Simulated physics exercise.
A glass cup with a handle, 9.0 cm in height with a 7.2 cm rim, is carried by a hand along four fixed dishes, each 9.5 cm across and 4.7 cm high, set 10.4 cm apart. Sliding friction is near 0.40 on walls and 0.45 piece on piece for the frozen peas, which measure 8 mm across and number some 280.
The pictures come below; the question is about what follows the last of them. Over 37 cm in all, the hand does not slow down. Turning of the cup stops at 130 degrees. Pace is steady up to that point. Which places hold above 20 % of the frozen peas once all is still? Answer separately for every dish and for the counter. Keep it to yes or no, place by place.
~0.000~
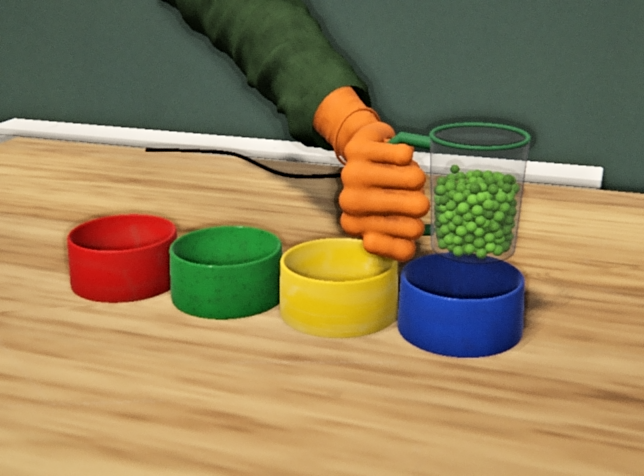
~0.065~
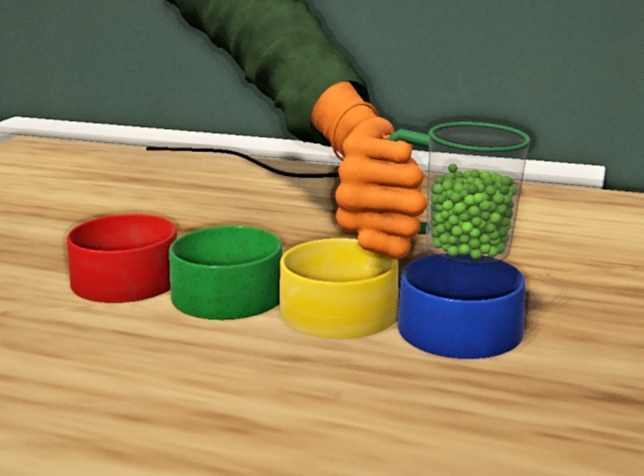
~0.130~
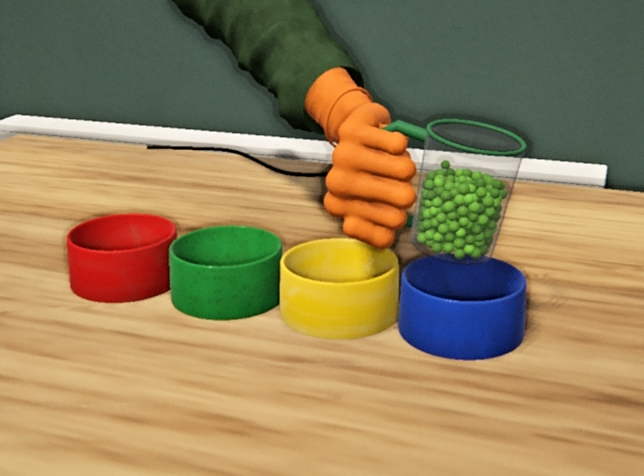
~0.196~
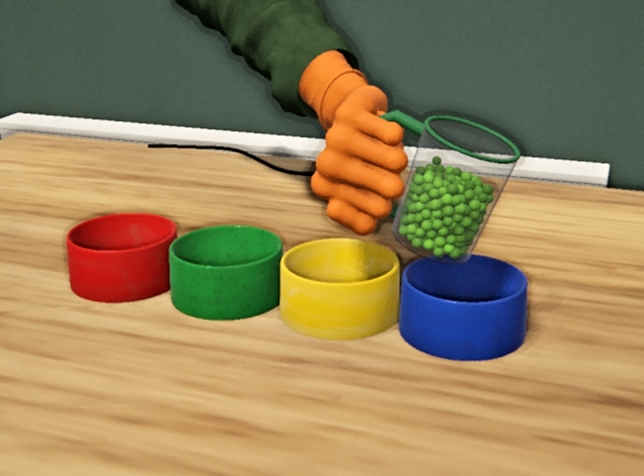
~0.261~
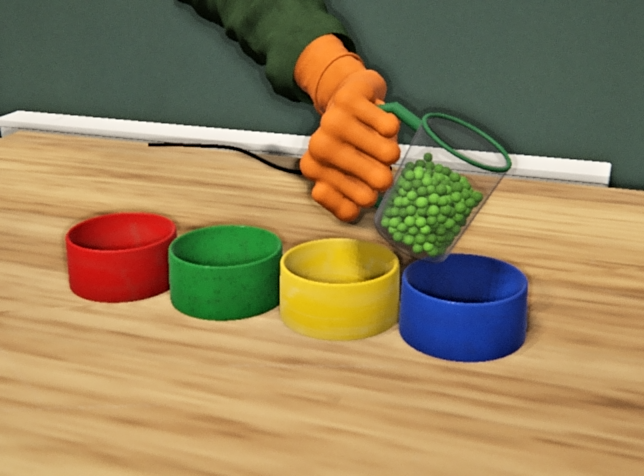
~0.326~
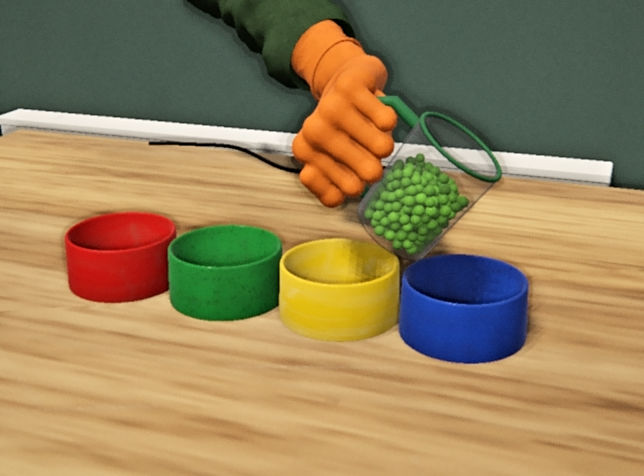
Place by place: Red dish no, blue dish no, green dish no, yellow dish yes, counter no.
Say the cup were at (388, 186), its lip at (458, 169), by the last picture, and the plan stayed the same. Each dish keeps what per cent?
In the end red holds 30, blue holds 0, green holds 60, yellow holds 0.
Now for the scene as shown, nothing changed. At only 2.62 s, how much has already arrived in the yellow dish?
I'd say close to 95 per cent at that point.
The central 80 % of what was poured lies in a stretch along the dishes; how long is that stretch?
I'd put it near 6 cm.
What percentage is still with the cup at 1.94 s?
0 %.
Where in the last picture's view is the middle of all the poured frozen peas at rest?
Near (336, 291).
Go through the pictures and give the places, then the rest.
Cup at (476, 193), tilt 0 degrees, lip at (528, 140), moved 0.0 cm; middle of the pieces at (472, 212); blue dish at (462, 276); yellow dish at (339, 260); green dish at (226, 246); red dish at (122, 233), in the first frame.
Cup at (473, 193), tilt 2 degrees, lip at (528, 142), moved 0.3 cm; middle of the pieces at (468, 212), in the second frame.
Cup at (463, 193), tilt 9 degrees, lip at (524, 149), moved 1.1 cm; middle of the pieces at (456, 211), in the third frame.
Cup at (451, 192), tilt 18 degrees, lip at (518, 157), moved 2.1 cm; middle of the pieces at (441, 208), in the fourth frame.
Cup at (438, 190), tilt 27 degrees, lip at (509, 167), moved 3.1 cm; middle of the pieces at (426, 206), in the fifth frame.
Cup at (425, 190), tilt 35 degrees, lip at (499, 177), moved 4.1 cm; middle of the pieces at (411, 203); blue dish at (465, 279); yellow dish at (340, 262); green dish at (225, 246); red dish at (121, 232). Its pace works out near 135 degrees a second; the hand travels 16 cm a second, in the sixth frame.
After 1.29 s, tilt 130 degrees; cup holds 0 %, yellow 95 %.
Then, at 1.94 s, tilt 130 degrees; cup holds 0 %, yellow 95 %.
After 2.62 s, tilt 130 degrees; cup holds 0 %, yellow 95 %.
By 2.9 s all is still; red 0 %, blue 0 %, green 0 %, yellow 100 %, counter 0 %.
